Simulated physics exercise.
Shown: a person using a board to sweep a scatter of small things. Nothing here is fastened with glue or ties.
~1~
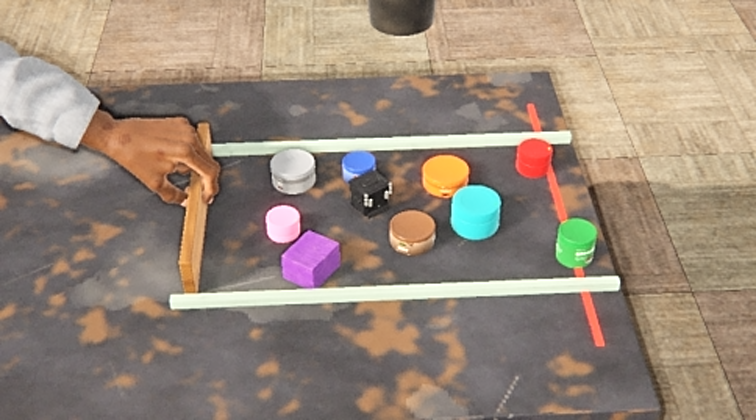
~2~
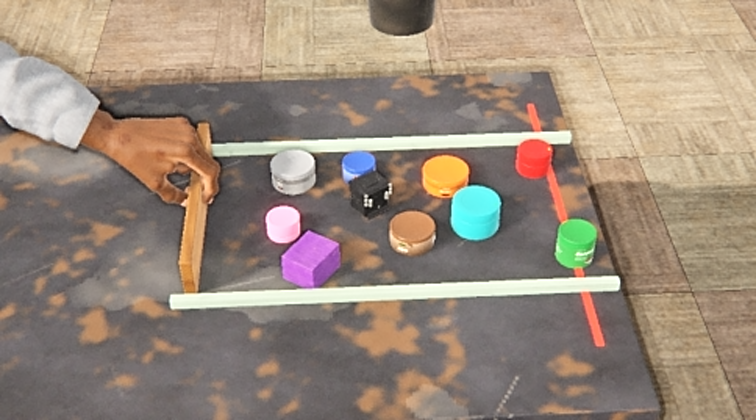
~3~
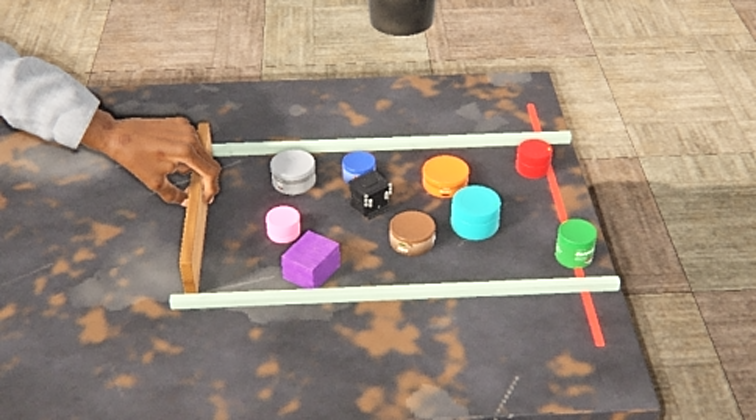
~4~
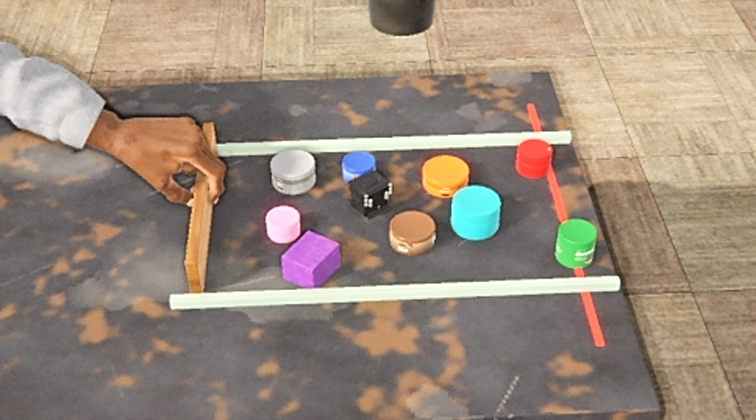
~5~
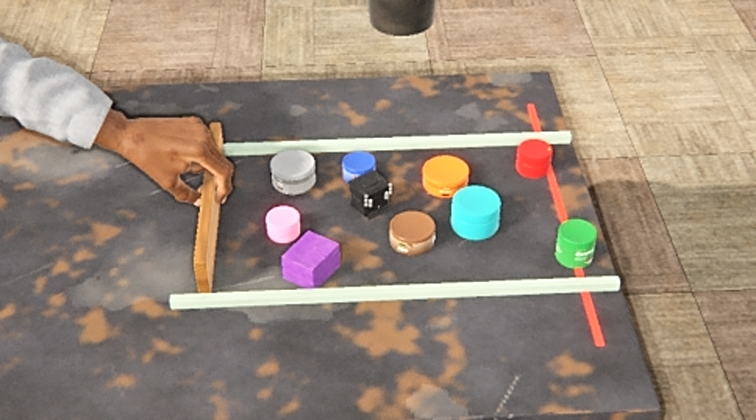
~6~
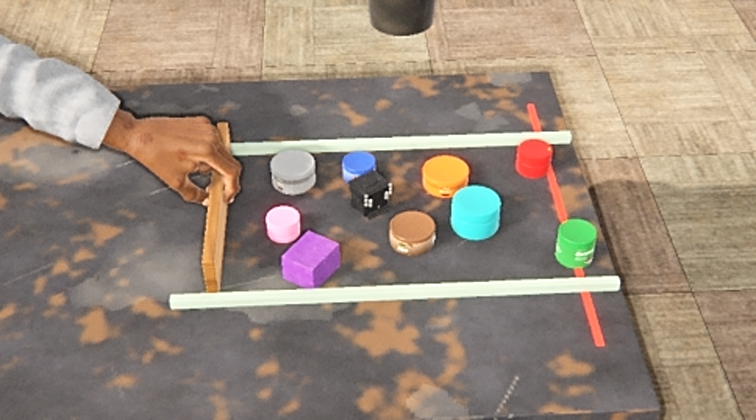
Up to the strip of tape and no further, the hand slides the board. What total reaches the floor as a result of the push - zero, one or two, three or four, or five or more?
The pieces that topple off will total more than four.
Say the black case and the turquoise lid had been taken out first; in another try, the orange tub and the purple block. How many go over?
The number fallen is 4, and in the other try 4.
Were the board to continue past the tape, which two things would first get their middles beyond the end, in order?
First the turquoise lid, next the red lid.
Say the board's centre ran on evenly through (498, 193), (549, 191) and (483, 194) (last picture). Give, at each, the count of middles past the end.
In order, that gives 0, then 6, then 0.
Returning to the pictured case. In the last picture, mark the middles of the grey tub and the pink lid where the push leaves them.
The first near (571, 160), the second near (582, 217).
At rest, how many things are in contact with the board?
It's touching 4 at the end.
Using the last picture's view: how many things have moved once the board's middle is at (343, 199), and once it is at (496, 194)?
By then 4, and later 9.
Soon after, none off yet; green tub at rest near (576, 244); red lid at rest near (534, 158); turquoise lid at rest near (476, 213).
In the end, the number that fall off is five or more; gone, blue tub, brown tub, orange tub, turquoise lid, red lid and green tub.
